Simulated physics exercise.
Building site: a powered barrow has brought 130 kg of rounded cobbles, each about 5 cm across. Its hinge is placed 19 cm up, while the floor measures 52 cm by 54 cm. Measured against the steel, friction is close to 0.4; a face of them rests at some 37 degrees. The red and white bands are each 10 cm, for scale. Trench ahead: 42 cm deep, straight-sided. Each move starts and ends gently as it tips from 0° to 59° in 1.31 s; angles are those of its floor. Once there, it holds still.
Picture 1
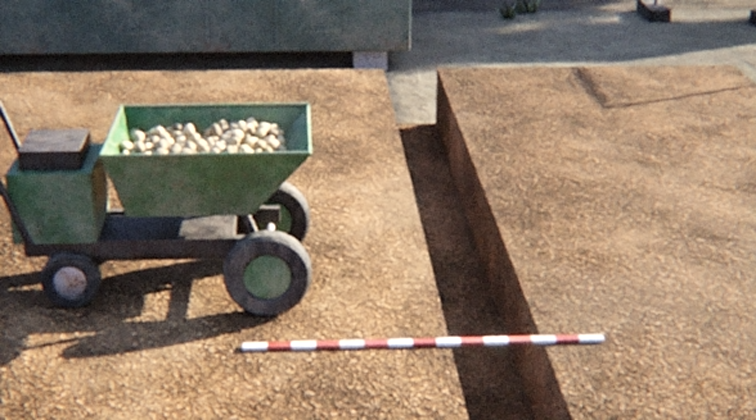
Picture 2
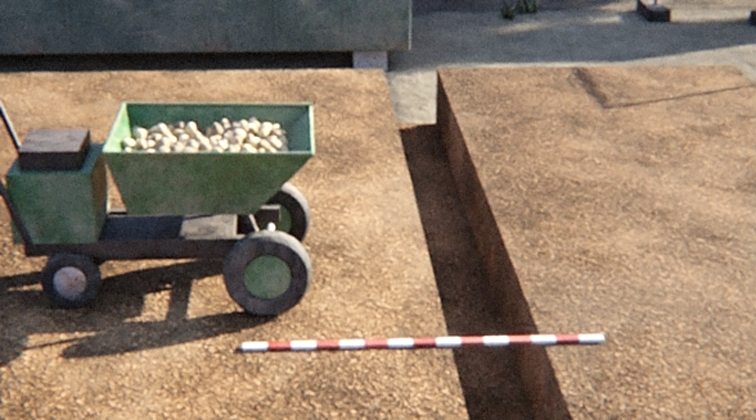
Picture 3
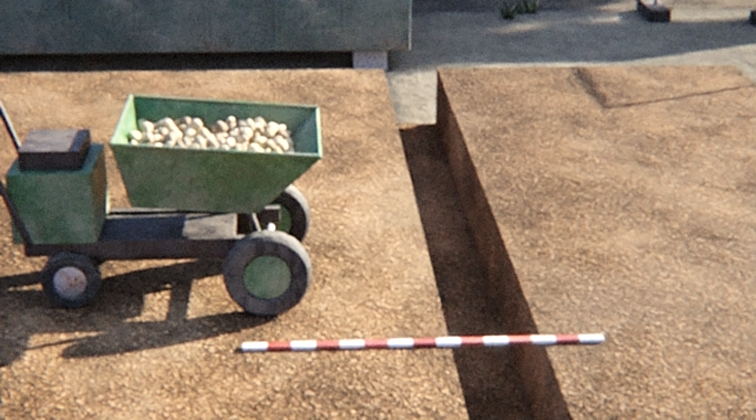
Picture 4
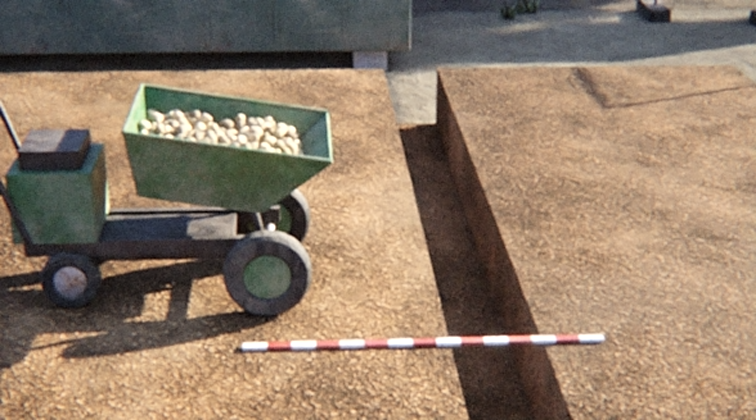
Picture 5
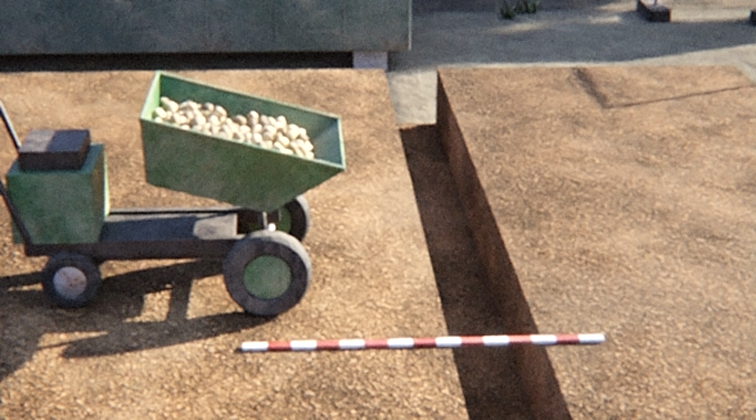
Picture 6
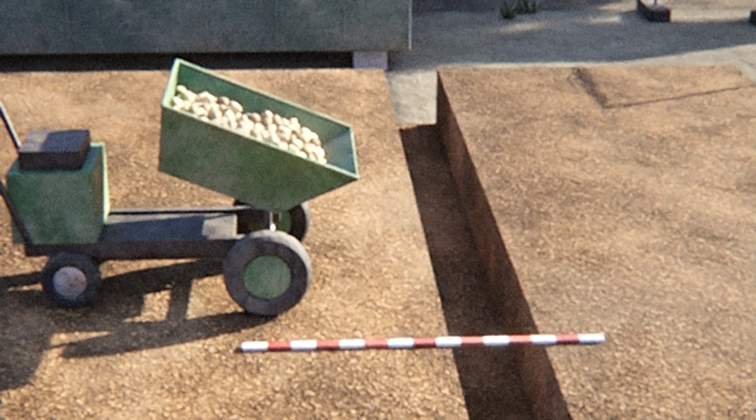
The clip opens on a small green powered barrow, its level tray filled with pale rounded cobbles, standing left of a straight-sided trench with a red and white banded pole on the ground. The tray's left end rises steadily, slanting the tray down toward the right, while the wheels stay put and the cobbles remain inside.
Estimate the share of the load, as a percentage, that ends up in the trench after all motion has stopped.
Roughly 62 per cent of the load ends up there.
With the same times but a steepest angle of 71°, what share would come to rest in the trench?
Some 90 in a hundred, I'd say.
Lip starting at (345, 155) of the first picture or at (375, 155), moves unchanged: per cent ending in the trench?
Some 80 and some 75 per cent, in that order.
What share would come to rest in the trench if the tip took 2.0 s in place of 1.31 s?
Roughly 55 per cent would.
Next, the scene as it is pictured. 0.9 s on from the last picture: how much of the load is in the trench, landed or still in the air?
About 5 per cent by then.
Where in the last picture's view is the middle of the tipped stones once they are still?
Roughly at (465, 344).
Then, 0.4 s after the last picture the floor is at 50°, 100 % in the tray; the foremost stones are at (371, 197).
Then, 0.9 s after the last picture the floor is at 59°, 83 % in the tray, 11 % short of the trench, 7 % in the trench; the foremost stones are at (470, 307).
Then, 1.2 s after the last picture the floor is at 59°, 52 % in the tray, 13 % short of the trench, 35 % in the trench; the foremost stones are at (509, 349).
Then, 3.2 s after the last picture the floor is at 59°, 16 % in the tray, 22 % short of the trench, 62 % in the trench; the foremost stones are at (513, 357).
